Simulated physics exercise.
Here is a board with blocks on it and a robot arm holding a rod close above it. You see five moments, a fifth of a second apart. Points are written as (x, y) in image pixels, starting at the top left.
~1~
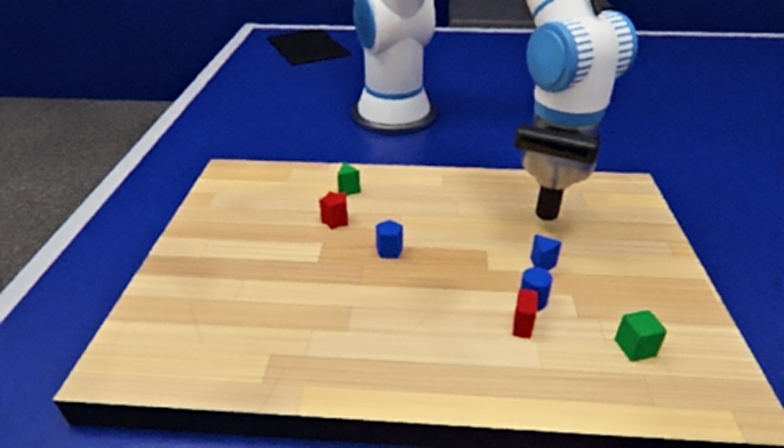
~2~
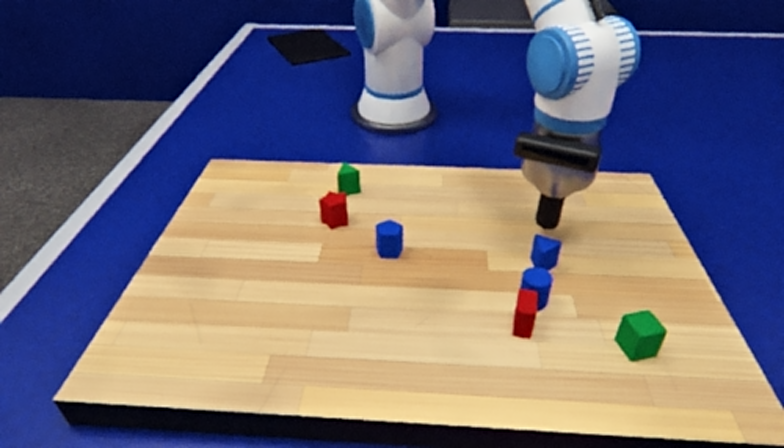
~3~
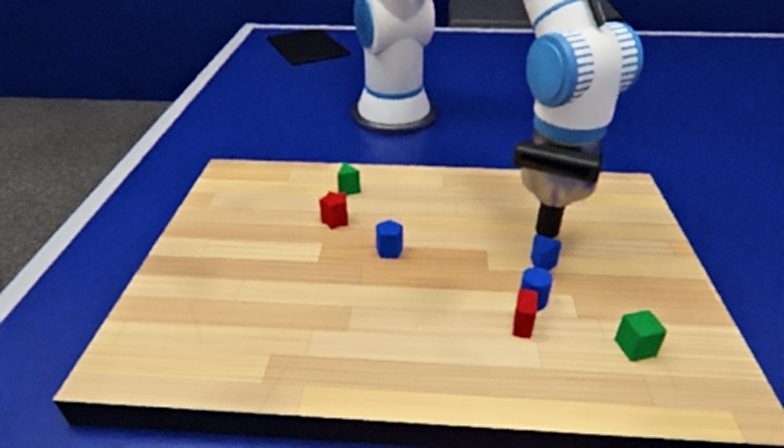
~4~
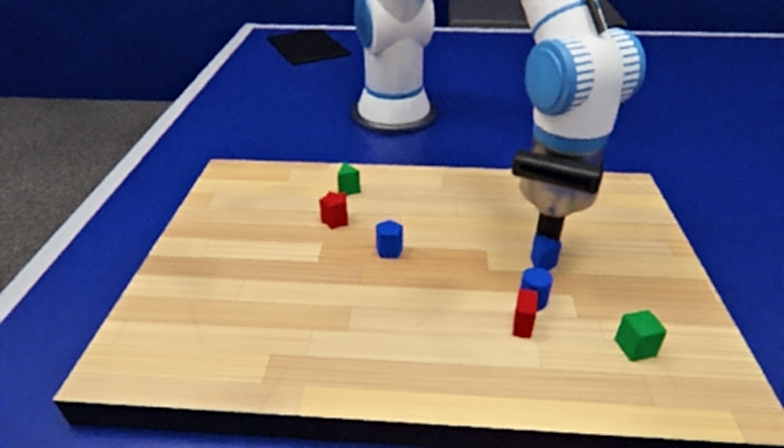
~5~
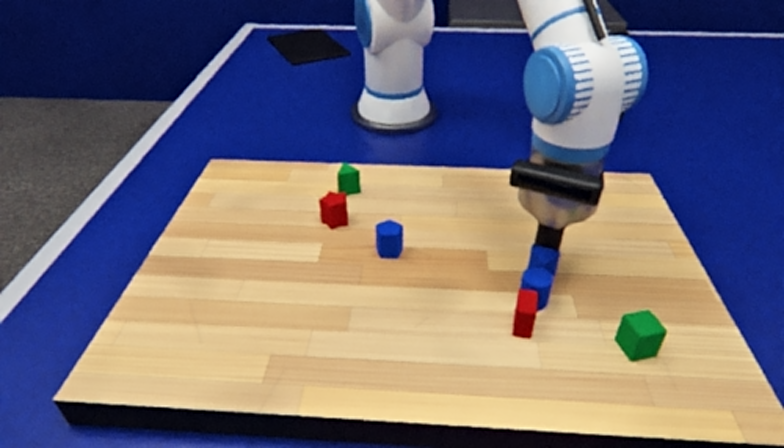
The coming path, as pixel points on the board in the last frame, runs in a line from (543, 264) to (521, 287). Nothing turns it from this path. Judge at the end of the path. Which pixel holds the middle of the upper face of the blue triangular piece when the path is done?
That would be at about pixel (553, 270).
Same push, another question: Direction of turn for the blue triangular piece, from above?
Anticlockwise.
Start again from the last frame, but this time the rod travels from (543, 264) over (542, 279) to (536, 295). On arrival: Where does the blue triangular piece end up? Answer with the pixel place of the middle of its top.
Pixel (565, 283).
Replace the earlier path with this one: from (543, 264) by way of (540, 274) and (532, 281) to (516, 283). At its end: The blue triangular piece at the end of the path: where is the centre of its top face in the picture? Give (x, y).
Roughly at (553, 271).
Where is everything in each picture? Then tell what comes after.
Tip of the rod at (547, 215), middles of tops, red rectangular block at (528, 301), blue cylinder at (538, 276), blue triangular piece at (547, 242), in the first picture.
Rod at (547, 224), nothing pushed, in the second picture.
Rod at (547, 233), nothing pushed, in the third picture.
Rod at (546, 243), nothing pushed, in the fourth picture.
Rod at (545, 253), red rectangular block at (528, 301), blue cylinder at (538, 276), blue triangular piece at (545, 253), in the fifth picture.
The first path, step by step. Halfway along, rod at (535, 265); blue cylinder at (539, 281); blue triangular piece at (545, 266), turned 40° anticlockwise.
At the end, rod at (523, 277); red rectangular block at (526, 302); blue cylinder at (541, 283); blue triangular piece at (553, 270), turned 60° anticlockwise.
